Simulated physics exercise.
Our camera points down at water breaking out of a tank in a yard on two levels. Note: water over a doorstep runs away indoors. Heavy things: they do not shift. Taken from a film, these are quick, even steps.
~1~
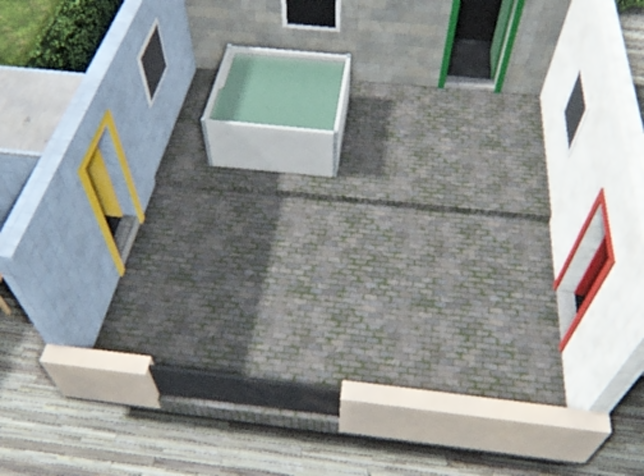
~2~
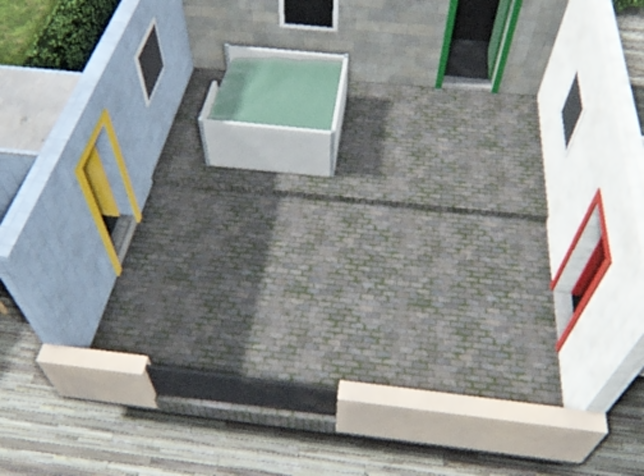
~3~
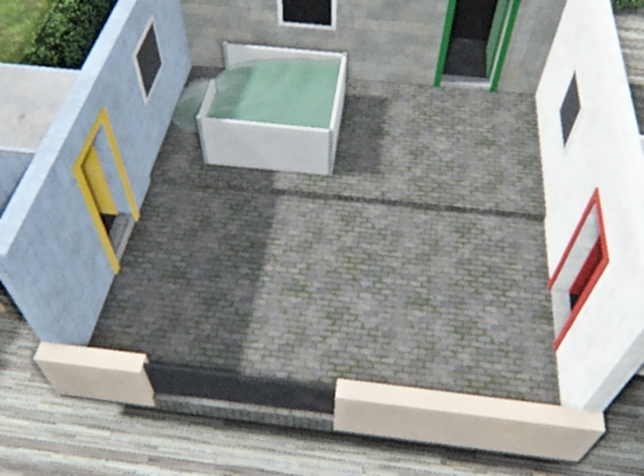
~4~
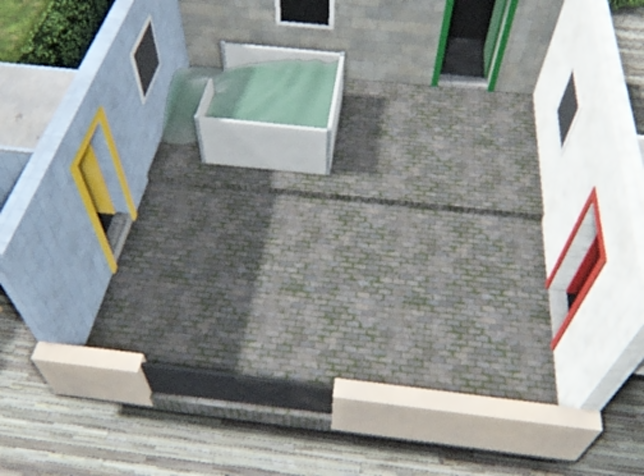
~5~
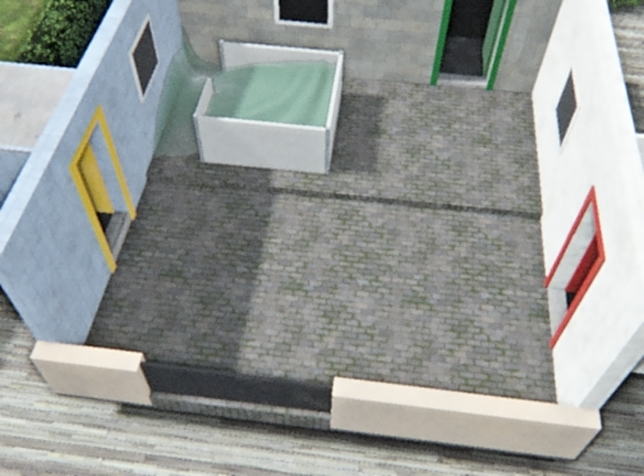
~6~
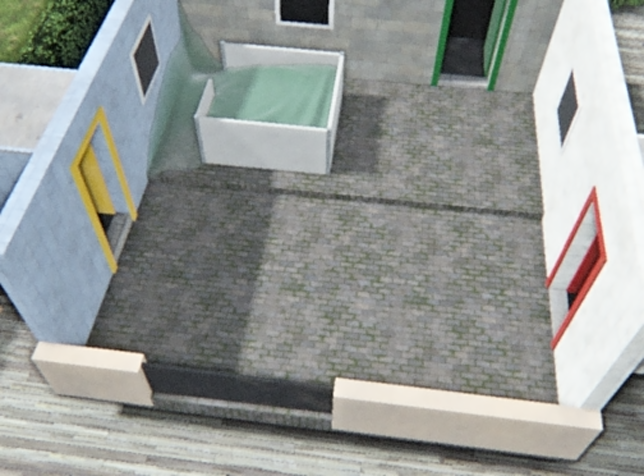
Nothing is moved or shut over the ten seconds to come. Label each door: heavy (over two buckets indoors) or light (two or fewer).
Yellow door - light; red door - heavy; green door - light.
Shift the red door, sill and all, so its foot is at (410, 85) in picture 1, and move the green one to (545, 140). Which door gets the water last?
Answer: The green door.
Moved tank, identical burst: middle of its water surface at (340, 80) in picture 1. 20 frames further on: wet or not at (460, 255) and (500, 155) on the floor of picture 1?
Result: Spared; spared.
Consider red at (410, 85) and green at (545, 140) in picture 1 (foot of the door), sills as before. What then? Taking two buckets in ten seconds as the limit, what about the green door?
Green: Comes in high.
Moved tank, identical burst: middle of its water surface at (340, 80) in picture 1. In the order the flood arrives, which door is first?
The yellow door.
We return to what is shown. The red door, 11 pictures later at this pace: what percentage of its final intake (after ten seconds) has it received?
By my reckoning, 0 percent.
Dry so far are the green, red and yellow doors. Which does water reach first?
Soonest: The yellow-painted one.
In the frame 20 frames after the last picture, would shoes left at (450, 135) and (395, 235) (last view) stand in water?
Same order as asked: Drenched, dry as before.
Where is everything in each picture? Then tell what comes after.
The water tank at (280, 91) is whole and still, in the first frame.
Water pours out at (226, 92) and has run to a hidden place, in the second frame.
The front is at (174, 114), out from the gap at (225, 93), in the third frame.
Water pours out at (223, 94) and has run to (189, 68), in the fourth frame.
The front is at (154, 156), out from the gap at (222, 93), in the fifth frame.
The front is at (148, 175), out from the gap at (223, 93), in the sixth frame.
A moment on, water covers 20 % of the floor; the yellow door wet at the sill, nothing in, the red door not reached, the green door not reached.
Next, water covers 40 % of the floor; the yellow door wet at the sill, nothing in, the red door not reached, the green door wet at the sill, nothing in.
Then, water covers 60 % of the floor; the yellow door wet at the sill, nothing in, the red door not reached, the green door wet at the sill, nothing in.
Later, water covers 85 % of the floor; the yellow door wet at the sill, nothing in, the red door wet at the sill, nothing in, the green door wet at the sill, nothing in.
In the end, water covers 95 % of the floor; the yellow door wet at the sill, nothing in, the red door over two buckets in, the green door wet at the sill, nothing in.
